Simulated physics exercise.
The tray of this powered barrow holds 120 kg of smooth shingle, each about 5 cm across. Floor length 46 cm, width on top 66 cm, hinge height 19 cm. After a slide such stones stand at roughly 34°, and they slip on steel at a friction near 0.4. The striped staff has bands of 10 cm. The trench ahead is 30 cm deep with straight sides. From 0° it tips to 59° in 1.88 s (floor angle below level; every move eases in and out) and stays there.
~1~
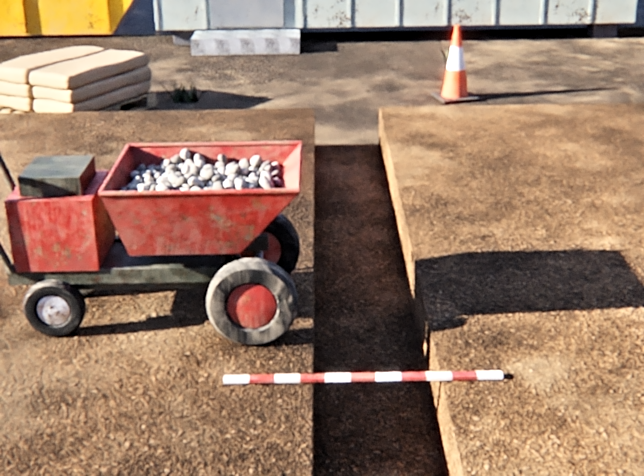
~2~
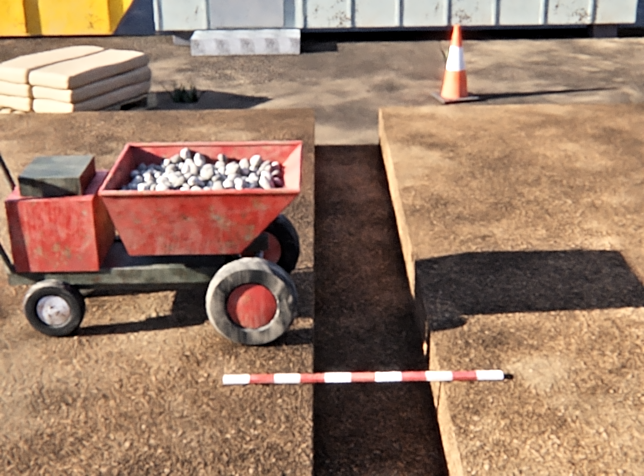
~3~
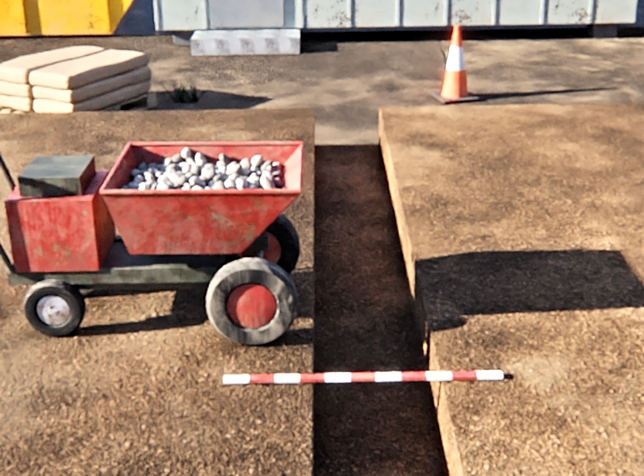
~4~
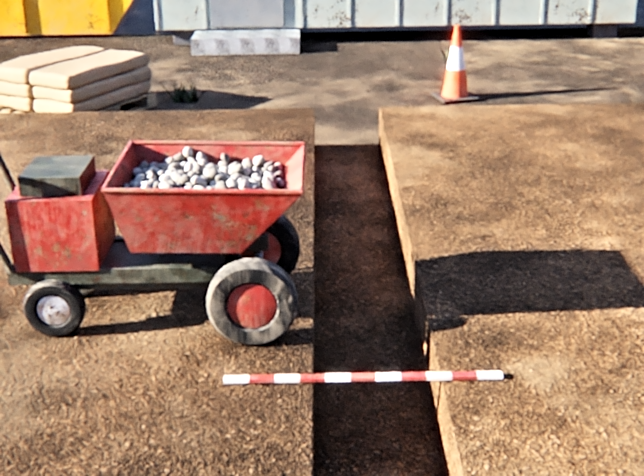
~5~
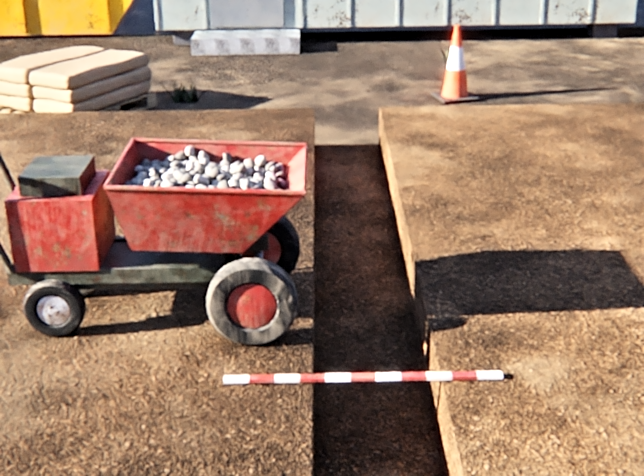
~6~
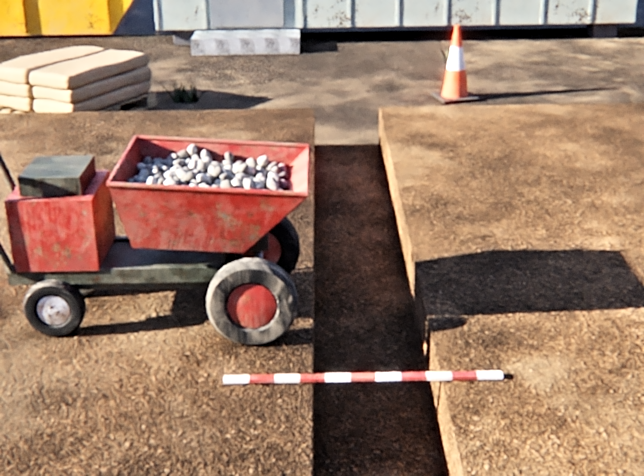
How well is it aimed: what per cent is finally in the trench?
About 78 per cent.
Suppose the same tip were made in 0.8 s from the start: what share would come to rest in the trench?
It would be near 60 per cent.
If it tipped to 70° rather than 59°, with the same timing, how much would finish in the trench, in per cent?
In that case some 65 per cent.
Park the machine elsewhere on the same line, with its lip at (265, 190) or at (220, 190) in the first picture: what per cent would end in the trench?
Near 100 per cent from the first place, 100 from the second.
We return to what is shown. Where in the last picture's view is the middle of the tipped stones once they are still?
Near (402, 350).
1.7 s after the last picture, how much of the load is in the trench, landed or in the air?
About 25 per cent by then.
Then, 1.1 s after the last picture the floor is at 50°, 100 % in the tray; the foremost stones are at (365, 227).
Then, 1.7 s after the last picture the floor is at 59°, 67 % in the tray, 24 % in the trench, 9 % past the trench; the foremost stones are at (477, 311).
Then, 2.0 s after the last picture the floor is at 59°, 41 % in the tray, 38 % in the trench, 21 % past the trench; the foremost stones are at (535, 299).
Then, 4.0 s after the last picture the floor is at 59°, 1 % in the tray, 78 % in the trench, 22 % past the trench; the foremost stones are at (575, 305).
